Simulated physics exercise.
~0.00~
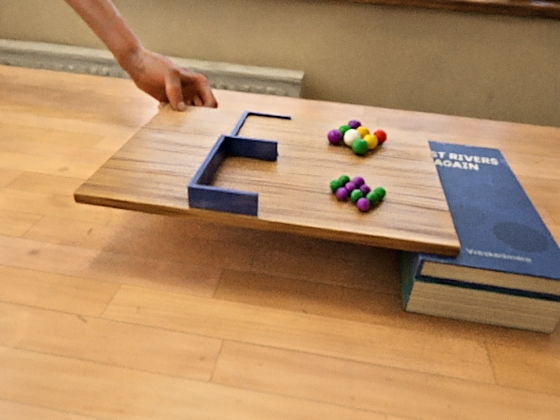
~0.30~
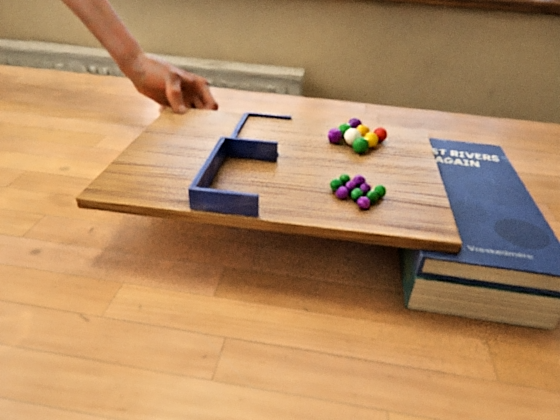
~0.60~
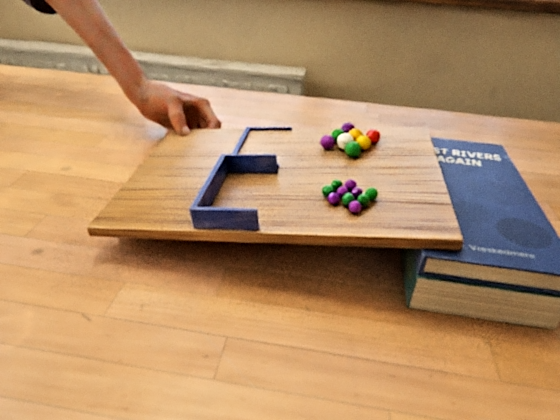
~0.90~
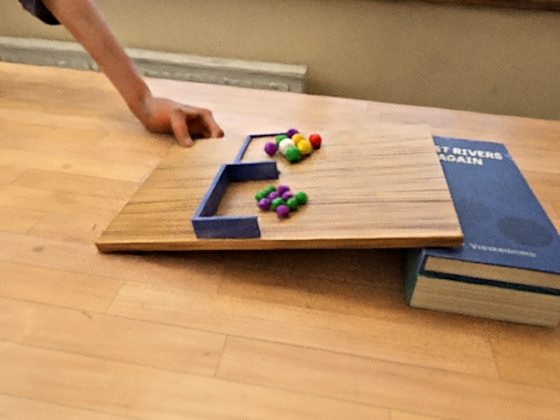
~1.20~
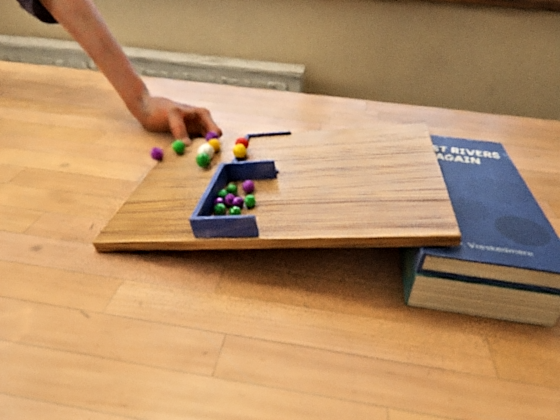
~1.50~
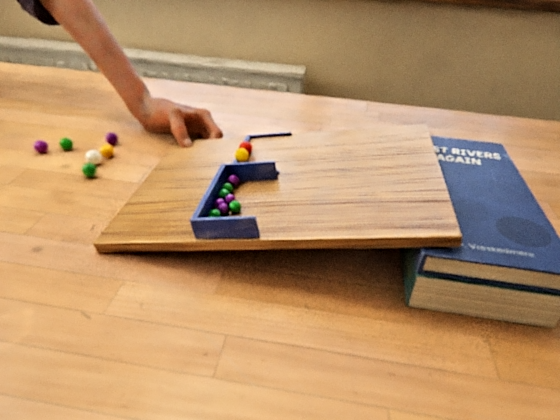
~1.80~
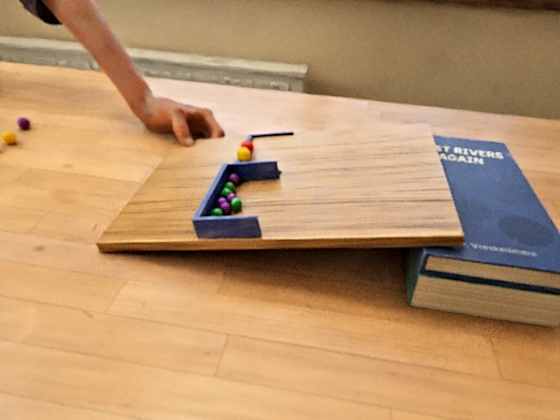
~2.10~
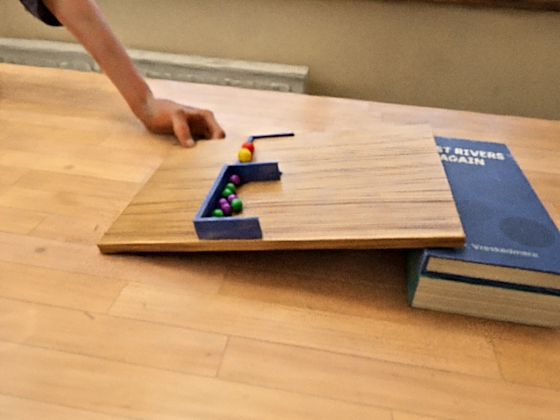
A hand lowered the left end of a wooden board propped on a book, and two clusters of colorful balls rolled left; the front cluster stopped inside its blue barrier, while most of the back one rolled past its barrier and off across the table.
